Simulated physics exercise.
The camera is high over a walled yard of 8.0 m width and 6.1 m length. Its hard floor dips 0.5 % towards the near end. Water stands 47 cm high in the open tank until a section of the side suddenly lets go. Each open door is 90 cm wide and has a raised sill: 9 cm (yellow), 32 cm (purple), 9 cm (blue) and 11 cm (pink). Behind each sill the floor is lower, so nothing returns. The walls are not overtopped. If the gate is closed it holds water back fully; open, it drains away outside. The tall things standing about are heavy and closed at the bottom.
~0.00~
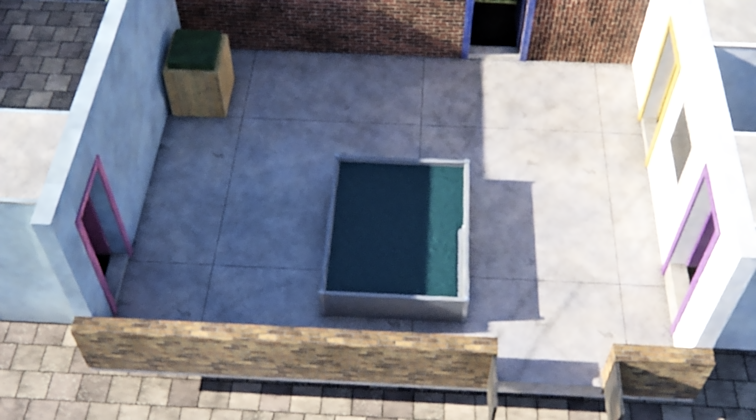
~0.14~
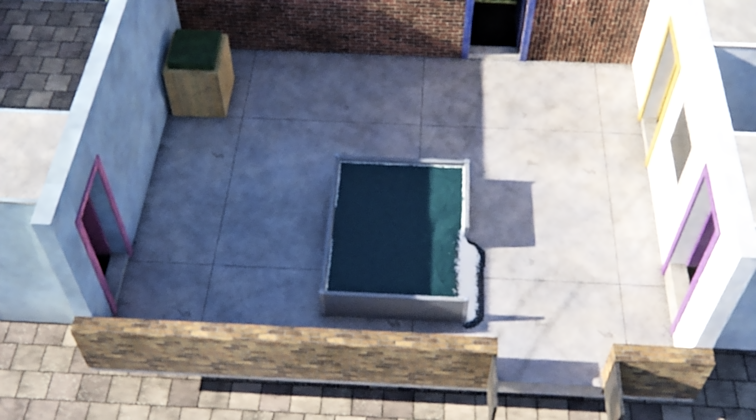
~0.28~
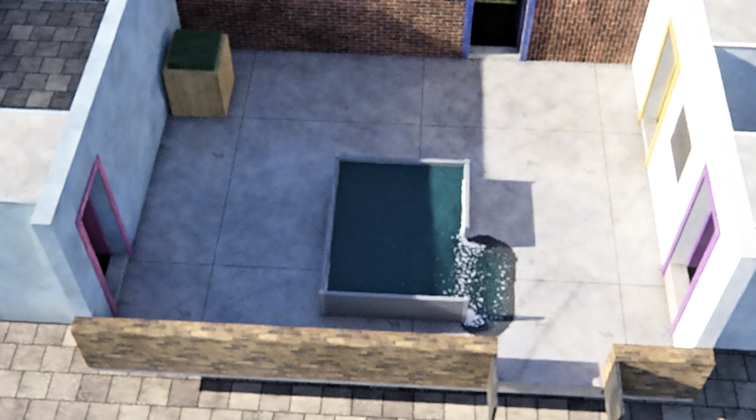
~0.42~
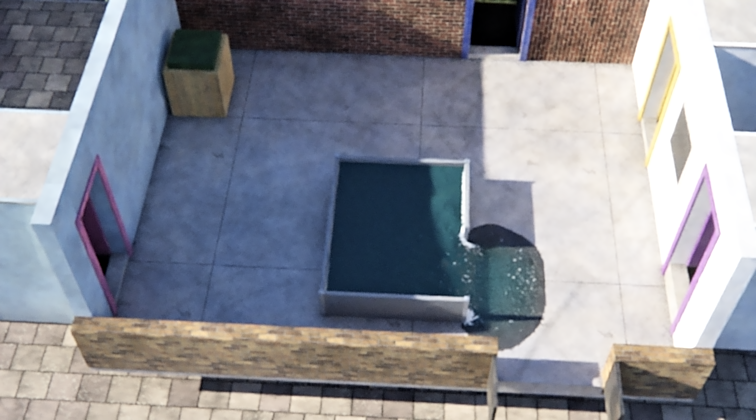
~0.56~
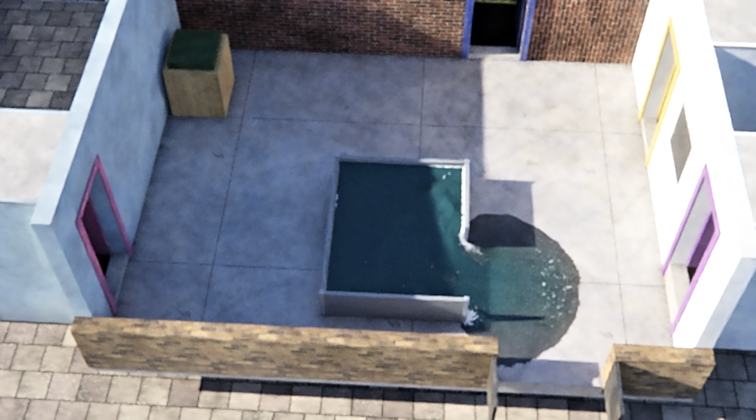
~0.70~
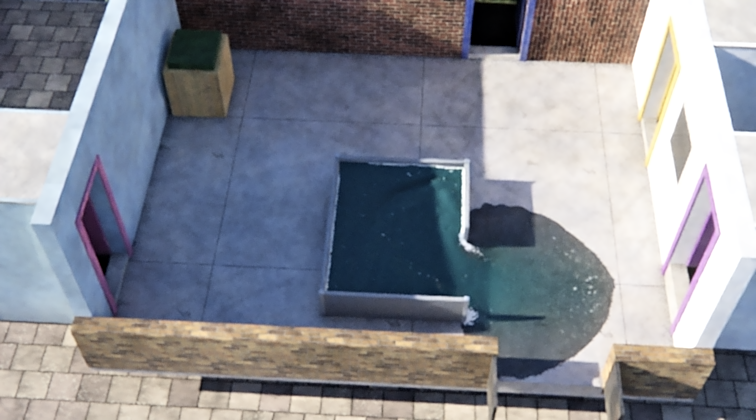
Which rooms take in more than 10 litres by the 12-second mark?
The water let in: At the yellow door it stays under the limit; at the purple door it does not reach the limit; at the blue door it keeps below the limit; at the pink door it keeps below the limit.
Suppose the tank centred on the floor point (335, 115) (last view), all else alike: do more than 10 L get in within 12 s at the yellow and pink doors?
Against that limit: Yellow above, pink under.
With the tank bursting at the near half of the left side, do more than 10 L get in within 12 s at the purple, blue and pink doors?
Then: Purple not over, blue not over, pink past it.
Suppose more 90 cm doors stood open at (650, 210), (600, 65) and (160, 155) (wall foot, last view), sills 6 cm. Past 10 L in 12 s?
In turn: Above, past it, under.
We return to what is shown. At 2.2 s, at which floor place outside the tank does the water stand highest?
Near (665, 373).
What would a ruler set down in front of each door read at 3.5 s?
Depths in cm: Yellow 6, purple 19, blue 0, pink 0.
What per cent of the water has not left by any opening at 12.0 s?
Roughly 70 in a hundred.
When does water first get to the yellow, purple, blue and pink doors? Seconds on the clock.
Yellow 2.4 s, purple 1.0 s, blue 5.0 s, pink not within the 12 s.
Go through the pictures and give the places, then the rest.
In the first frame, the open tank at (398, 227) is whole and still, 47 cm deep.
In the second frame, water pours out at (463, 277) and has run 0.7 m, to (472, 322); typically 9 cm deep outside, 47 cm at the open tank's back.
In the third frame, water pours out at (463, 278) and has run 0.9 m, to (493, 331); typically 8 cm deep outside, 47 cm at the open tank's back.
In the fourth frame, the front is at (532, 253), 1.2 m from the gap at (463, 278); 1.8 m2 of floor is under water; 47 cm left at the back of the open tank.
In the fifth frame, the front is at (574, 278), 1.7 m from the gap at (462, 278); 2.7 m2 of floor is under water; 47 cm left at the back of the open tank.
In the sixth frame, water pours out at (463, 278) and has run 2.1 m, to (602, 276); typically 4 cm deep outside, 47 cm at the open tank's back.
After 1.4 s water covers 20 % of the floor and is deepest (29 cm) near (467, 308); yellow door not reached, purple door 22 cm at the sill, 0 L in, blue door not reached, pink door not reached.
After 2.2 s water covers 20 % of the floor and is deepest (33 cm) near (665, 373); yellow door not reached, purple door 26 cm at the sill, 0 L in, blue door not reached, pink door not reached.
After 3.5 s water covers 25 % of the floor and is deepest (21 cm) near (607, 325); yellow door 6 cm at the sill, 0 L in, purple door 19 cm at the sill, 0 L in, blue door not reached, pink door not reached.
After 7.0 s water covers 45 % of the floor and is deepest (12 cm) near (652, 373); yellow door 5 cm at the sill, 0 L in, purple door 11 cm at the sill, 0 L in, blue door 8 cm at the sill, 0 L in, pink door not reached.
After 12.0 s water covers 75 % of the floor and is deepest (6 cm) near (665, 373); yellow door 5 cm at the sill, 0 L in, purple door 6 cm at the sill, 0 L in, blue door 5 cm at the sill, 0 L in, pink door not reached.
